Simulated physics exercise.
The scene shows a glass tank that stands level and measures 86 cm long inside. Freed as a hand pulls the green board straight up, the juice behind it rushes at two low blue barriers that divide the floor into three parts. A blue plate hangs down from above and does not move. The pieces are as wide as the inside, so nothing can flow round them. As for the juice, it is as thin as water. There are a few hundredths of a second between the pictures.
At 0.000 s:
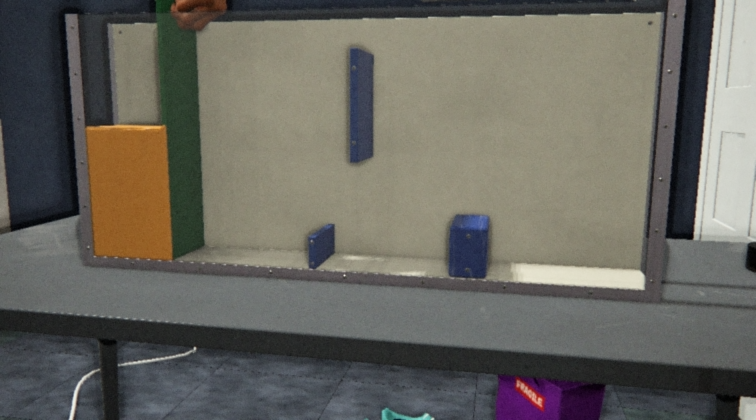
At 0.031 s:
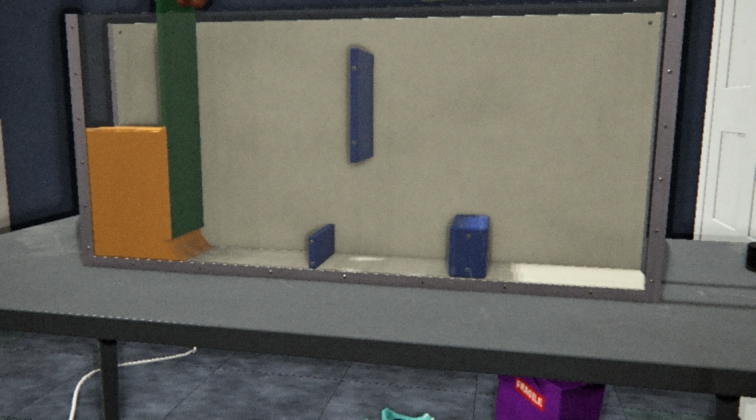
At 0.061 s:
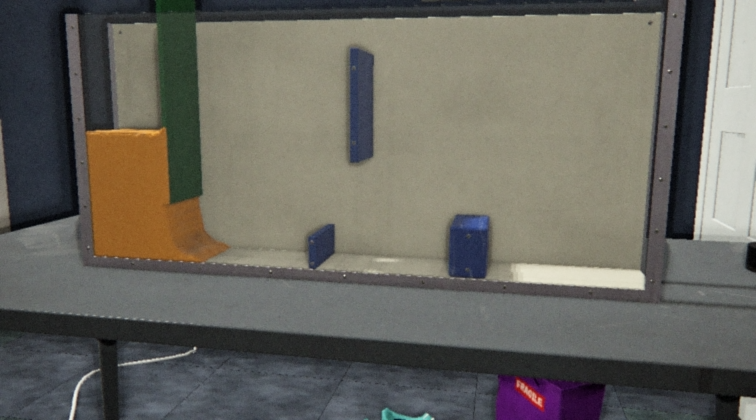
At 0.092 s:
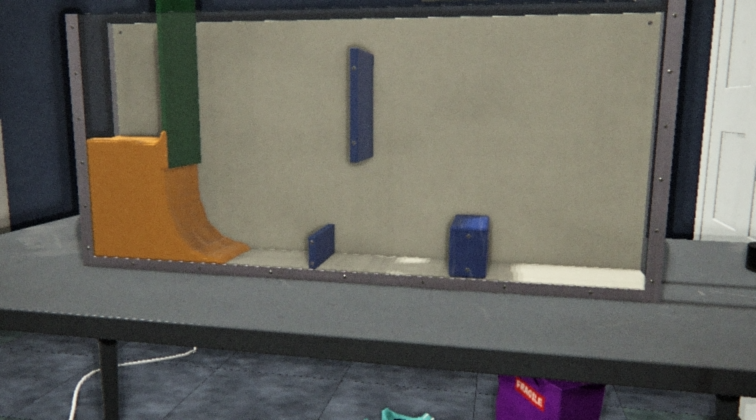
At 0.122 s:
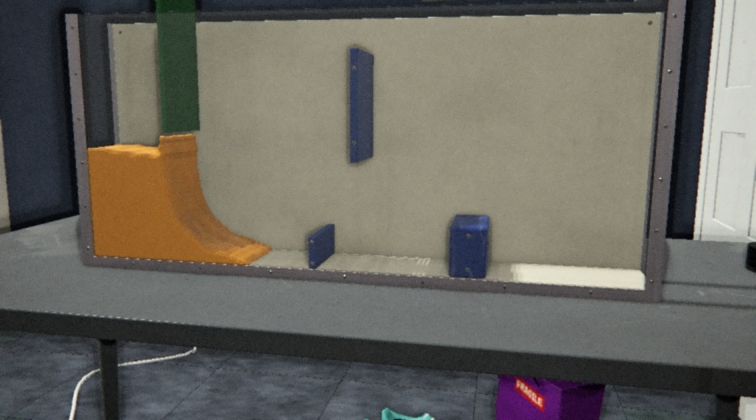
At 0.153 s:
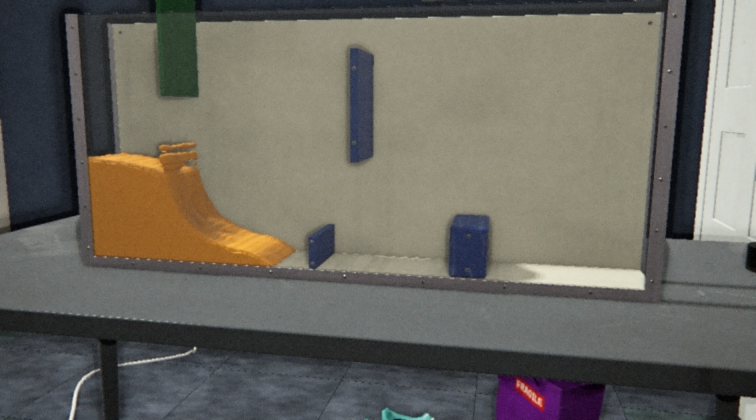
The clip opens on a glass tank with orange liquid standing behind a green board at the left, two low blue barriers and a hanging blue plate. A hand pulls the board straight up, and the liquid spreads rightward along the floor, its surface sloping down close to the first barrier.
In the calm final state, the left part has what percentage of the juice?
Roughly 56 per cent of the juice.
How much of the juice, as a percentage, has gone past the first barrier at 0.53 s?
Near 38 in a hundred at that instant.
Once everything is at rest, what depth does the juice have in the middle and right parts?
Roughly 5.0 cm and 1.0 cm.
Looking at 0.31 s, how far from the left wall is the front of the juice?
Roughly 44 cm out.
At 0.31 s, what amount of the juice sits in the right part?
Roughly 0 in a hundred.
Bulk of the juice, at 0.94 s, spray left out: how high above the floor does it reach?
Peak height: Approx. 6.5 cm.
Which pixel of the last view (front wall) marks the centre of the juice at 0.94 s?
Centre of mass, front wall: Approx. (306, 253).
Then, 0.31 s in, the shares are 88, 12 and 0 per cent from left to right.
Then, 0.53 s in, the shares are 61, 34 and 4 per cent from left to right.
Then, 0.94 s in, the shares are 53, 39 and 8 per cent from left to right.
Finally, the split from left to right is 56, 35 and 8 per cent.
